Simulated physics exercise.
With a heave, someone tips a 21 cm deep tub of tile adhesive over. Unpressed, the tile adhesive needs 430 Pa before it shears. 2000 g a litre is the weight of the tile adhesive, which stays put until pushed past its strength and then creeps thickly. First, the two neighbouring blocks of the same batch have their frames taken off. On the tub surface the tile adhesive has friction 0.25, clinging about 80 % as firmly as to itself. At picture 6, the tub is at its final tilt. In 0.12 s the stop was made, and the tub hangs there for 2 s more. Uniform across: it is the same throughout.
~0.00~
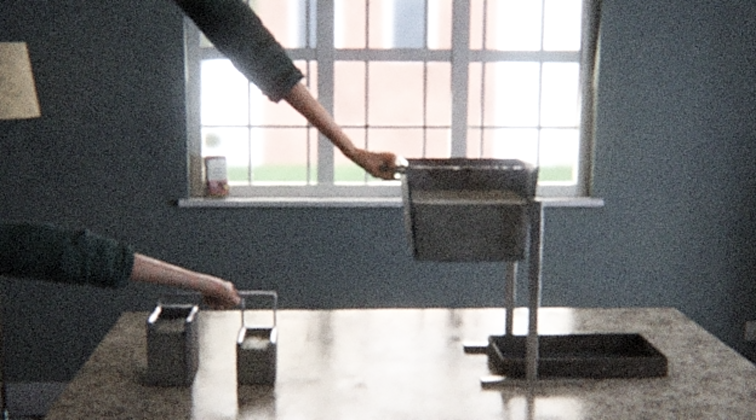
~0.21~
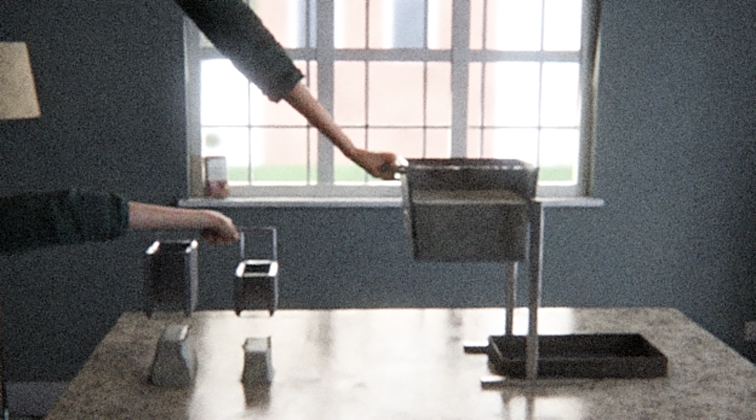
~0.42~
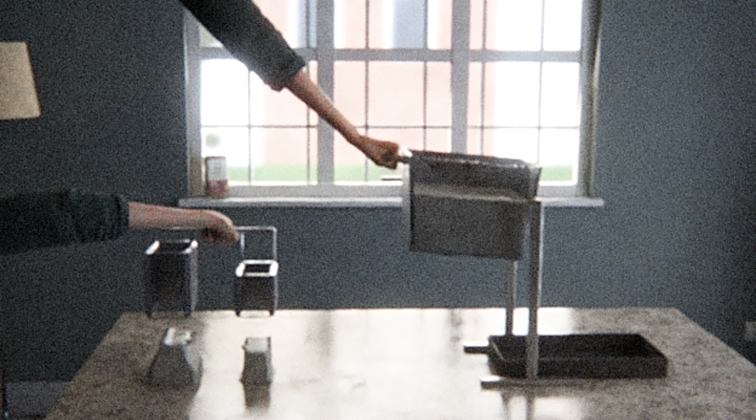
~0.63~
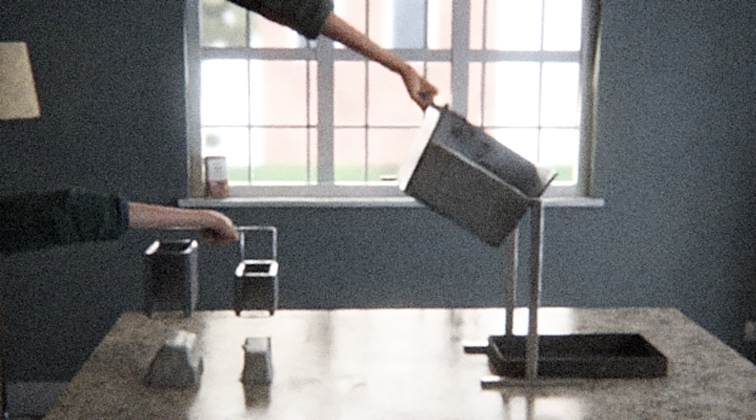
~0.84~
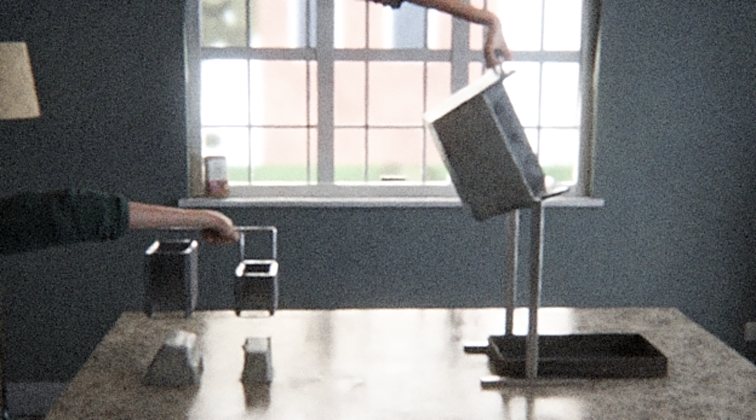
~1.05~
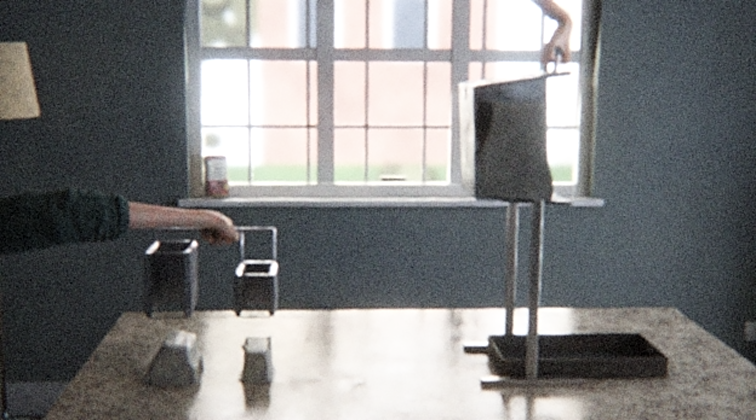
In the video, one hand lifts two small open metal holders off grey blocks, which slump slightly on a speckled tabletop, then another hand swings a larger grey tub on a stand up and over to the right.
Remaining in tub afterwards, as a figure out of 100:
Near 50 %.
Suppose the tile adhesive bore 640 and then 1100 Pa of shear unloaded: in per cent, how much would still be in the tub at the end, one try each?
First 55 %, second 100 %.
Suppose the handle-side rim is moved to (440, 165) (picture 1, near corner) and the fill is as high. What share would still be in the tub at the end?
Roughly 75 %.
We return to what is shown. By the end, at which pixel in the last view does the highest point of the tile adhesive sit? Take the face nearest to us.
About (507, 158).
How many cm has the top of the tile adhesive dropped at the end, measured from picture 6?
About 12 cm.
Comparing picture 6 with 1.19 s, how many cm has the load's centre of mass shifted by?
Close to 7 centimetres.
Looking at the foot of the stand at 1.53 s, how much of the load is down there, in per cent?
Down at that time: Approx. 35 %.
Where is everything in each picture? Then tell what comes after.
The first frame shows handle-side rim at (410, 167), tilt 0 degrees; top of the tile adhesive at (419, 203); blocks stand 13 cm, 8.3 cm (left to right).
The second frame shows handle-side rim at (410, 167), tilt 0 degrees; top of the tile adhesive at (419, 203); blocks stand 11 cm, 8.2 cm (left to right).
The third frame shows handle-side rim at (413, 157), tilt 5 degrees; top of the tile adhesive at (421, 195); blocks stand 10 cm, 8.2 cm (left to right).
The fourth frame shows handle-side rim at (449, 105), tilt 32 degrees; top of the tile adhesive at (437, 143); blocks stand 9.9 cm, 8.1 cm (left to right).
The fifth frame shows handle-side rim at (517, 73), tilt 64 degrees; top of the tile adhesive at (482, 97); blocks stand 9.9 cm, 8.1 cm (left to right).
The sixth frame shows handle-side rim at (570, 75), tilt 87 degrees; top of the tile adhesive at (500, 104); blocks stand 9.9 cm, 8.1 cm (left to right).
After 1.19 s, the tub is at 87 degrees and holds 86 %.
After 1.36 s, the tub is at 87 degrees and holds 56 %.
After 1.53 s, the tub is at 87 degrees and holds 50 %.
After 1.70 s, the tub is at 87 degrees and holds 50 %.
After 3.05 s, at the end, the tub is at 87 degrees and holds 50 %.
